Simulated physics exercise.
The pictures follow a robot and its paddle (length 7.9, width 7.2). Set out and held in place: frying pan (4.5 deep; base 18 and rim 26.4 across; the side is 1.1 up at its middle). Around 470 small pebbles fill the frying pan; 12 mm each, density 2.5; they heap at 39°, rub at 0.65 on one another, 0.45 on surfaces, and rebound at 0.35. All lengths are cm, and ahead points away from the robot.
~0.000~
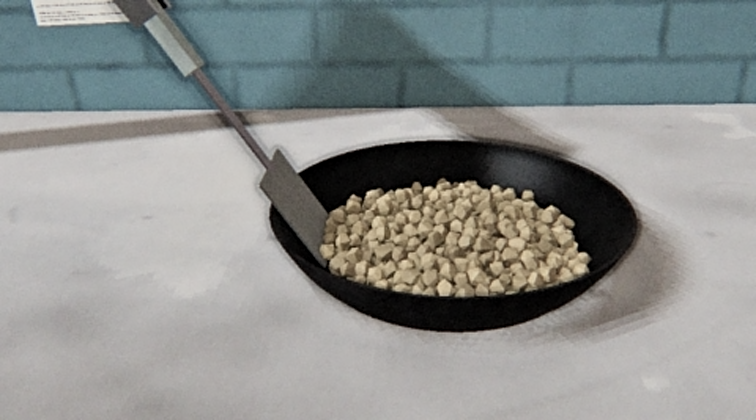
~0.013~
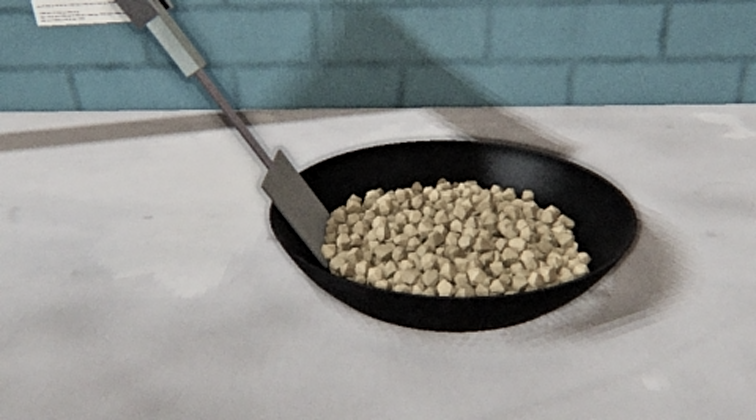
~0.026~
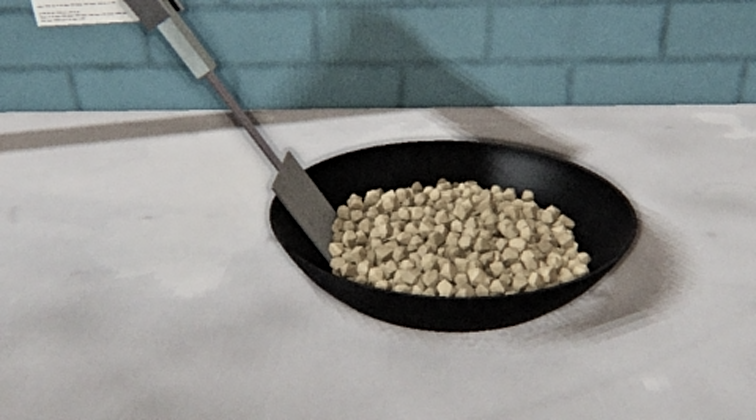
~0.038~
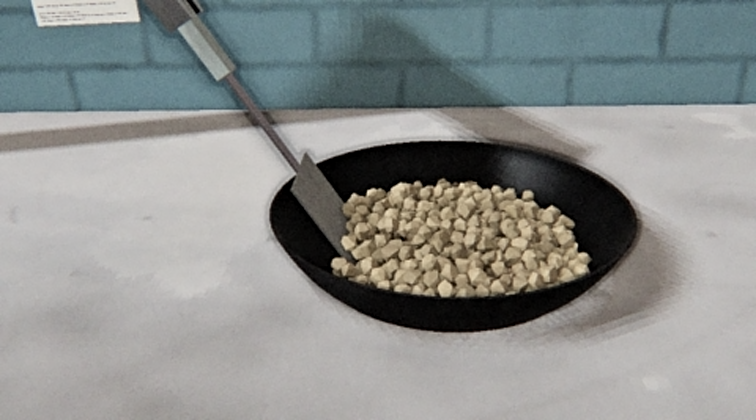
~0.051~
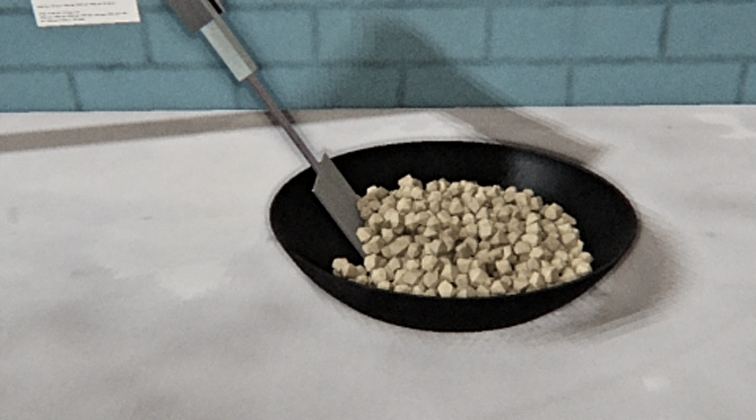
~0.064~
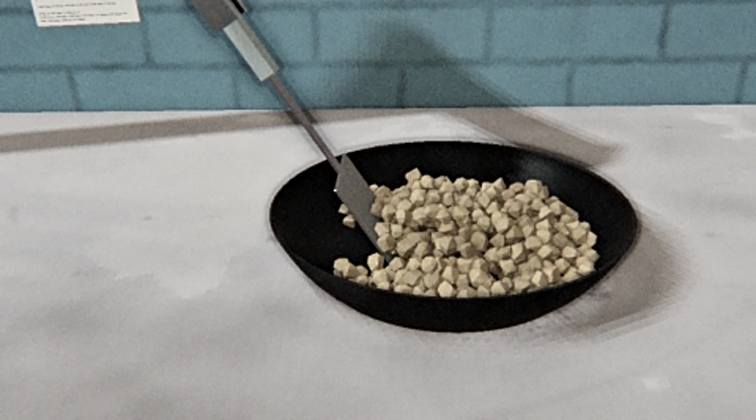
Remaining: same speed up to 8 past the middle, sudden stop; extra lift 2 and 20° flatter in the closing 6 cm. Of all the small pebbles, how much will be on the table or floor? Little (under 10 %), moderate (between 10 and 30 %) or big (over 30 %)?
Answer: Moderate; between 10 and 30 % of the small pebbles finish on the table or floor.
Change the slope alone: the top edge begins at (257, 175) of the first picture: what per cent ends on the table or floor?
About 20 per cent.
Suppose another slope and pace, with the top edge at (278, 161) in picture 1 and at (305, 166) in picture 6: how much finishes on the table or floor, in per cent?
About 10 per cent.
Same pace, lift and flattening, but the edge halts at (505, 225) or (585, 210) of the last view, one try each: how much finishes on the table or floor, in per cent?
Some 5 and 35 per cent.
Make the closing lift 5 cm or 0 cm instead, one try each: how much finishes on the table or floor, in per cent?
About 20 and 5 per cent.
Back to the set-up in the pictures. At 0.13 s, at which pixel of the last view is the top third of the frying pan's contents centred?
Near (525, 209).
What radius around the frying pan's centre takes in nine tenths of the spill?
Roughly 25 cm.
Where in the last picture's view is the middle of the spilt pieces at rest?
At about (697, 250).
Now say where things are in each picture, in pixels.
In the first frame, the paddle top edge at (269, 166), sloping 58°; upper third of the load around (444, 227), from x 330 to 585, top at y 185; 473 in the frying pan.
In the second frame, the paddle top edge at (271, 166), sloping 58°; upper third of the load around (443, 227), from x 330 to 585, top at y 185.
In the third frame, the paddle top edge at (281, 168), sloping 58°; upper third of the load around (442, 226), from x 335 to 585, top at y 185.
In the fourth frame, the paddle top edge at (299, 170), sloping 58°; upper third of the load around (443, 223), from x 335 to 585, top at y 185.
In the fifth frame, the paddle top edge at (319, 170), sloping 58°; upper third of the load around (447, 218), from x 335 to 585, top at y 185.
In the sixth frame, the paddle top edge at (340, 170), sloping 58°; upper third of the load around (457, 213), from x 340 to 590, top at y 180; 473 in the frying pan.
After 0.10 s, sloping 58°, highest piece 8 above the table; 473 in the frying pan.
After 0.13 s, sloping 52°, highest piece 8 above the table; 473 in the frying pan.
After 0.34 s, sloping 38°, highest piece 6 above the table; 406 in the frying pan, 63 on the table or floor, 4 on the blade or in flight.
After 1.39 s, sloping 38°, highest piece 6 above the table; 406 in the frying pan, 67 on the table or floor.
In the end, 406 in the frying pan, 67 on the table or floor. That is 14 % on the table or floor.
